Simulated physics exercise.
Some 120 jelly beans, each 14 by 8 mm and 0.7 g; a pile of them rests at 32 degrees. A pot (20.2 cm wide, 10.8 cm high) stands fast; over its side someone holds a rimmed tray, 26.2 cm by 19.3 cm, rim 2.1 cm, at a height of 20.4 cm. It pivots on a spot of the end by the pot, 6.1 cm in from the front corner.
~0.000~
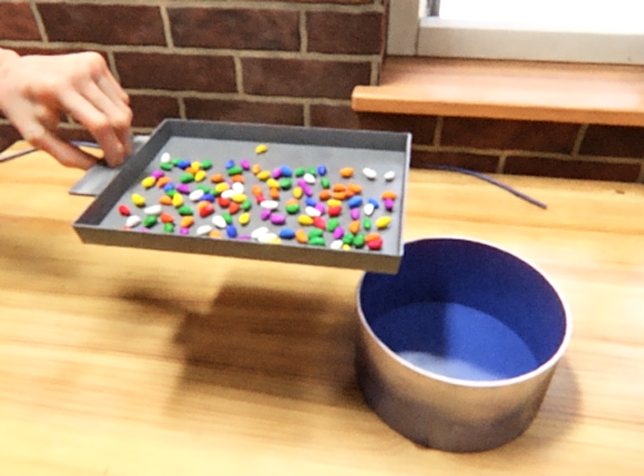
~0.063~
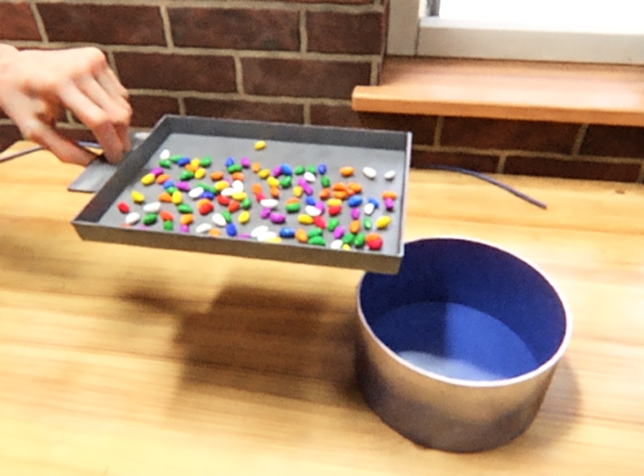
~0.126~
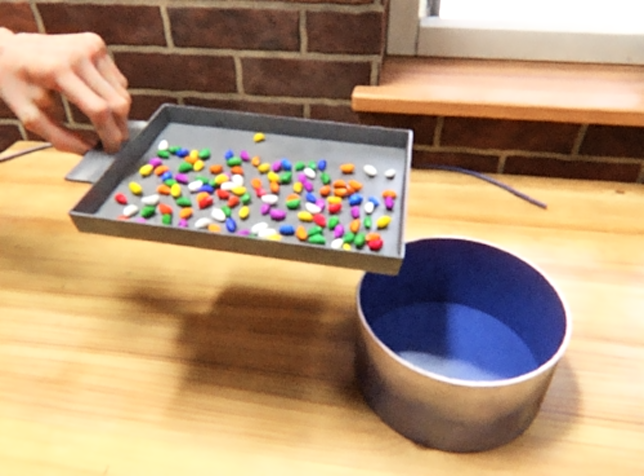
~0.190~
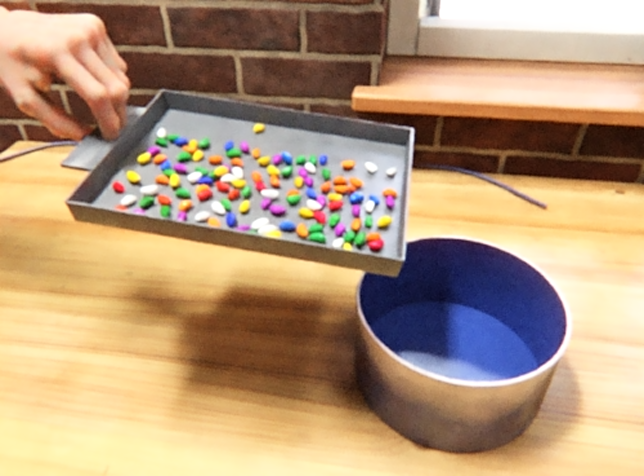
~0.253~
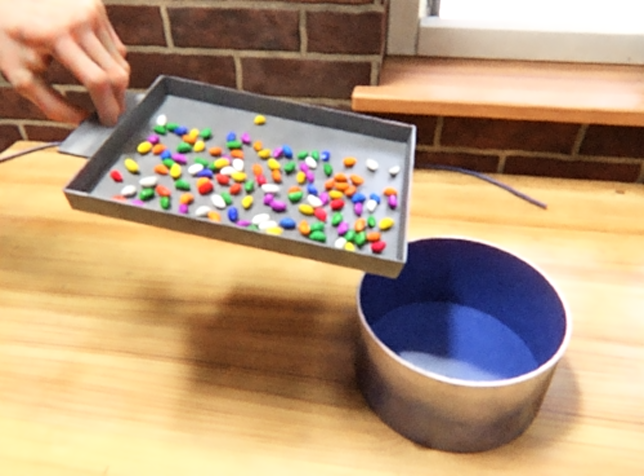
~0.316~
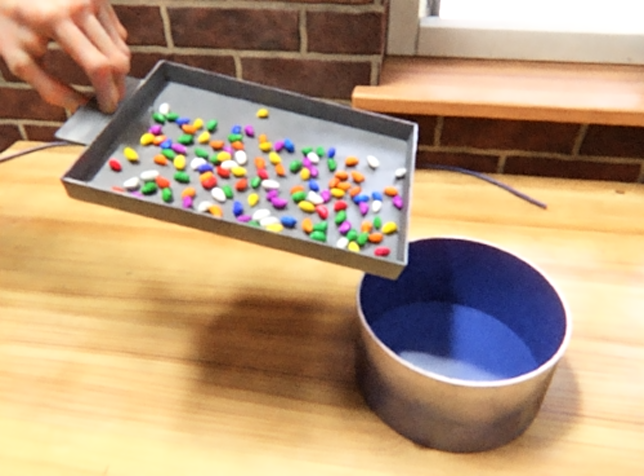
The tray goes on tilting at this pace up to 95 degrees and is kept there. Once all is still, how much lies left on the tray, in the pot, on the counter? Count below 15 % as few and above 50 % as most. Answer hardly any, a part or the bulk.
Tray: Hardly any, pot: The bulk, counter: A part.
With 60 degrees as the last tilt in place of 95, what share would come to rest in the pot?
Then about 0 per cent.
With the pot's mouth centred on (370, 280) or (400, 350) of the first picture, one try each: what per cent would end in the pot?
Some 30 and 100 per cent.
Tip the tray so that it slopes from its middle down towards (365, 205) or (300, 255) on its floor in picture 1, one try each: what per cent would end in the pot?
About 95 and 25 per cent.
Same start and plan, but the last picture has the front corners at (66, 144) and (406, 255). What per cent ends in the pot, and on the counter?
Pot 95, counter 0.
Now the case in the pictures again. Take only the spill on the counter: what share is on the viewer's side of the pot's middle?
About 100 per cent.
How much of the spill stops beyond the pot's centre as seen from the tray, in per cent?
Some 50 per cent.
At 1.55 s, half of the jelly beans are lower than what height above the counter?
About 24 cm.
After 1.06 s, tilt 52 degrees; the tray holds 100 %, the pot 0 %.
After 1.55 s, tilt 77 degrees; the tray holds 100 %, the pot 0 %.
After 2.11 s, tilt 95 degrees; the tray holds 5 %, the pot 65 %.
At rest (3.2 s), tray 5 %, pot 75 %, counter 25 %.
